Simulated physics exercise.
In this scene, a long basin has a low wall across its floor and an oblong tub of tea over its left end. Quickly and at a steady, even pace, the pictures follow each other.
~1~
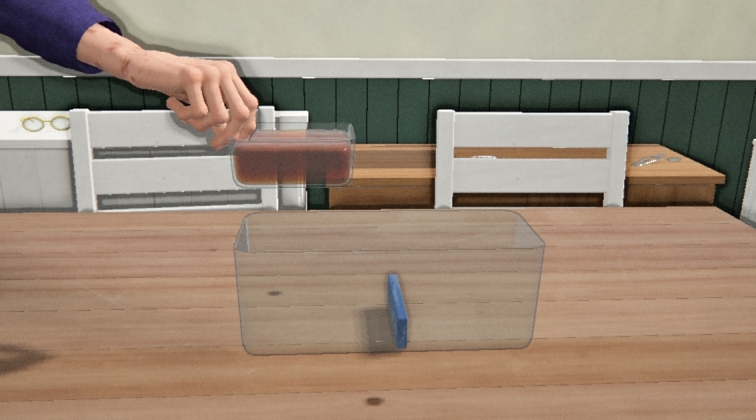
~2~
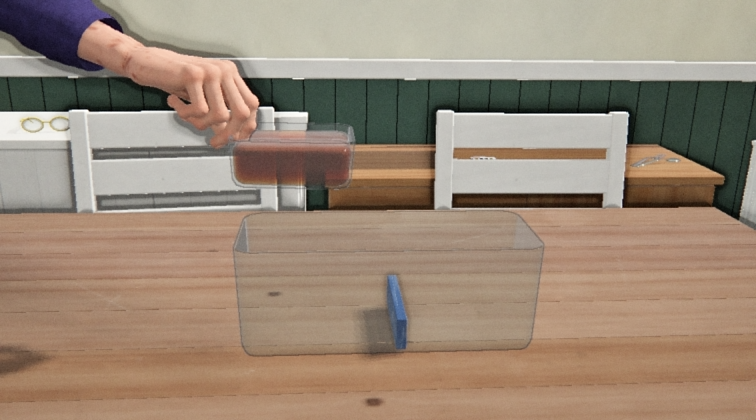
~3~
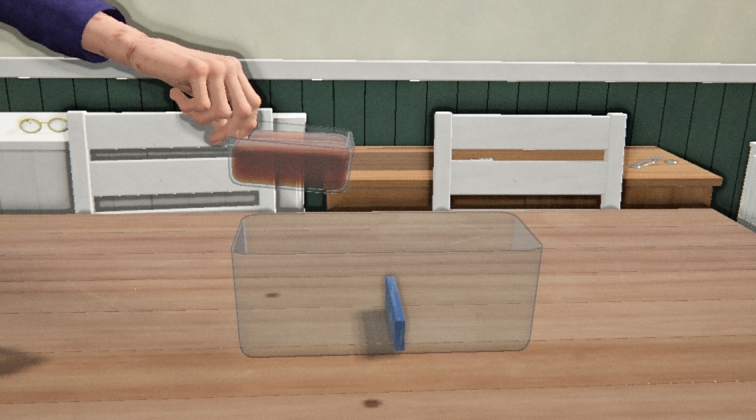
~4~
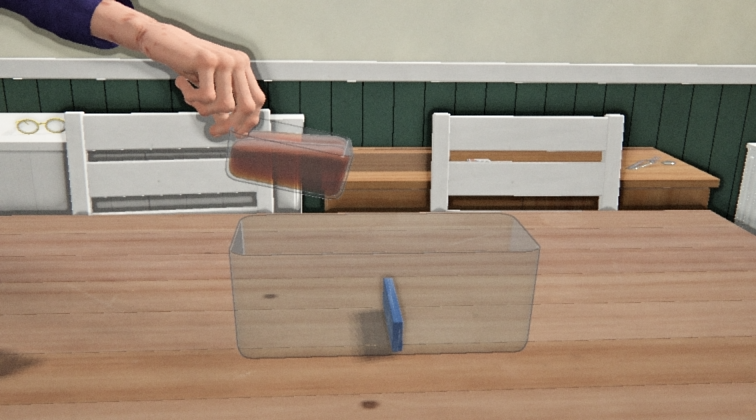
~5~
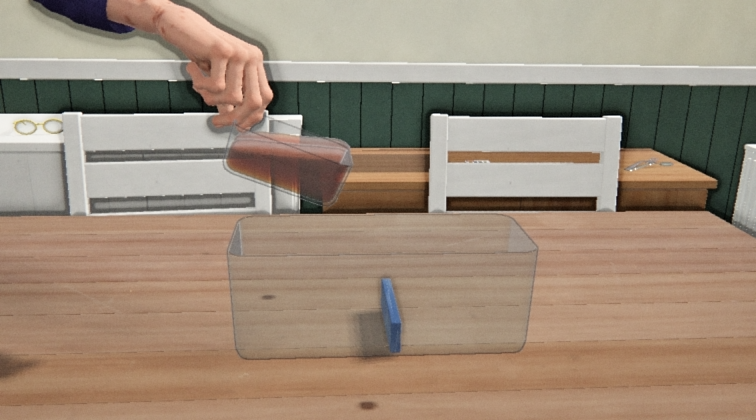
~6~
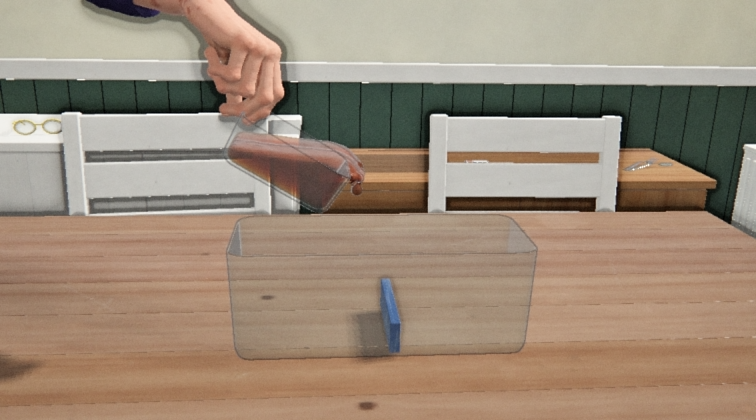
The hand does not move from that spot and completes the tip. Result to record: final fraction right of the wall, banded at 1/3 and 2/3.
Seems the share right of the wall stays inside the range of a third to two thirds.
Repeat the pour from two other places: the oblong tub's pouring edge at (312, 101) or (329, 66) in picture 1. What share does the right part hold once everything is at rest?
Start one gives some 5 %, start two some 45 %.
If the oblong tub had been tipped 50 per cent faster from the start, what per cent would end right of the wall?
It comes to some 35 in a hundred.
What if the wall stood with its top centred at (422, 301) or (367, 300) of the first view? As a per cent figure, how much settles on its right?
The first placement leaves close to 10 per cent, the second close to 75 per cent.
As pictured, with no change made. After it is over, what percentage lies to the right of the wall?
Roughly 55 per cent.
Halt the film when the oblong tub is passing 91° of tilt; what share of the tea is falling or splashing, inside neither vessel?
Airborne fraction: Approx. 10 %.
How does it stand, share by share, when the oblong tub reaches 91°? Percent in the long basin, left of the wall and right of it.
Left 30 %, right 50 %.
A moment on, the oblong tub is tipped on its side and 10 per cent is still to pour, 29 is left of the wall and 48 right of it.
Next, the oblong tub is tipped right over and 1 per cent is still to pour, 40 is left of the wall and 55 right of it.
Then the oblong tub is tipped right over and 0 per cent is still to pour, 43 is left of the wall and 54 right of it.
Later the oblong tub is tipped right over and 0 per cent is still to pour, 42 is left of the wall and 54 right of it.
At rest 42 per cent lies left of the wall, 54 right of it and 3 outside.
